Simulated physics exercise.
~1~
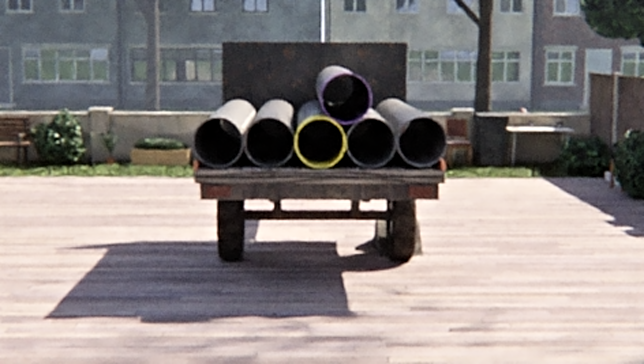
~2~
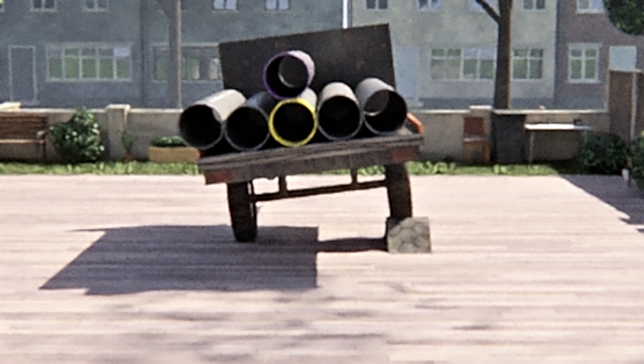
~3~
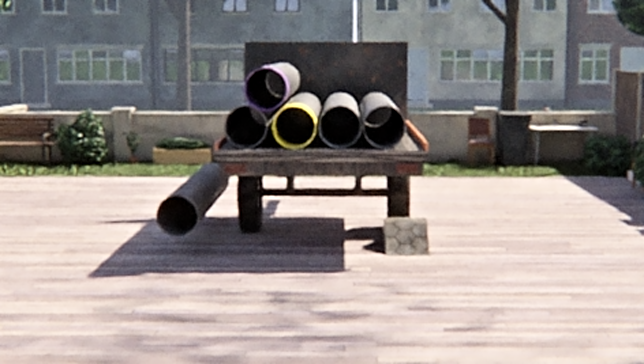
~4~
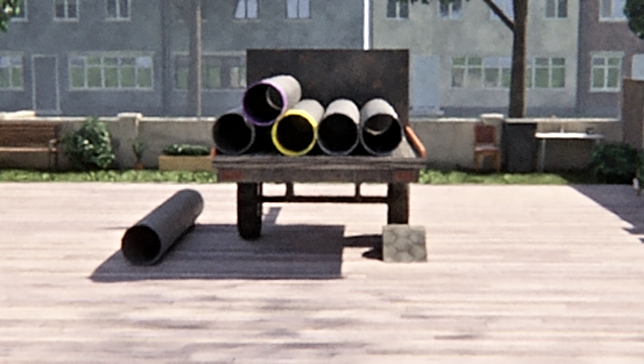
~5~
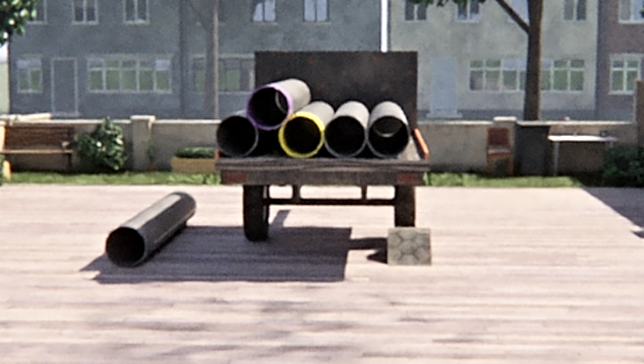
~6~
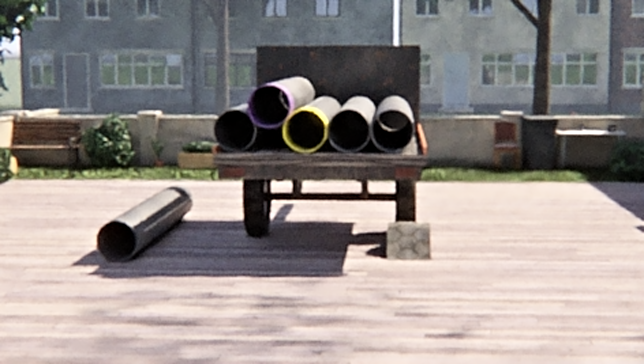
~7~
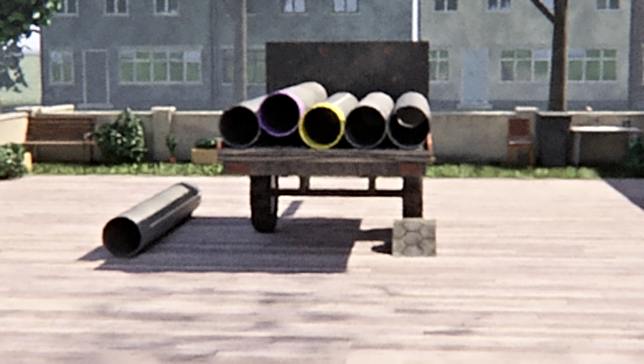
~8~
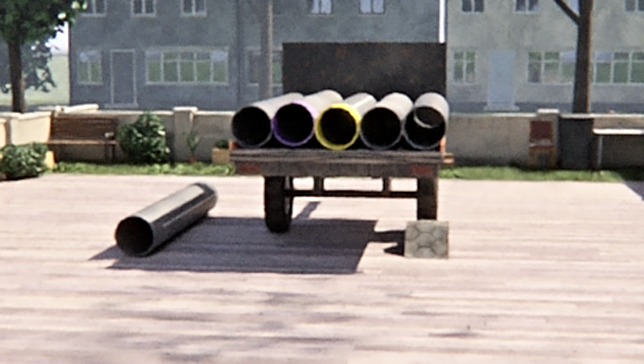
At the start, a flat trailer stands on a paved yard with a row of dark pipes seen end-on, a yellow-rimmed one in the middle and a purple-rimmed one resting on top. One wheel rides over a concrete hump, and the trailer tilts to the left, shifting the load that way. As it levels, the leftmost pipe drops over the side and rolls a little way across the ground. Purple stays perched above the others for a while, then sinks down between the left pipe and yellow. Finally five pipes lie side by side on the deck, purple and yellow among them.
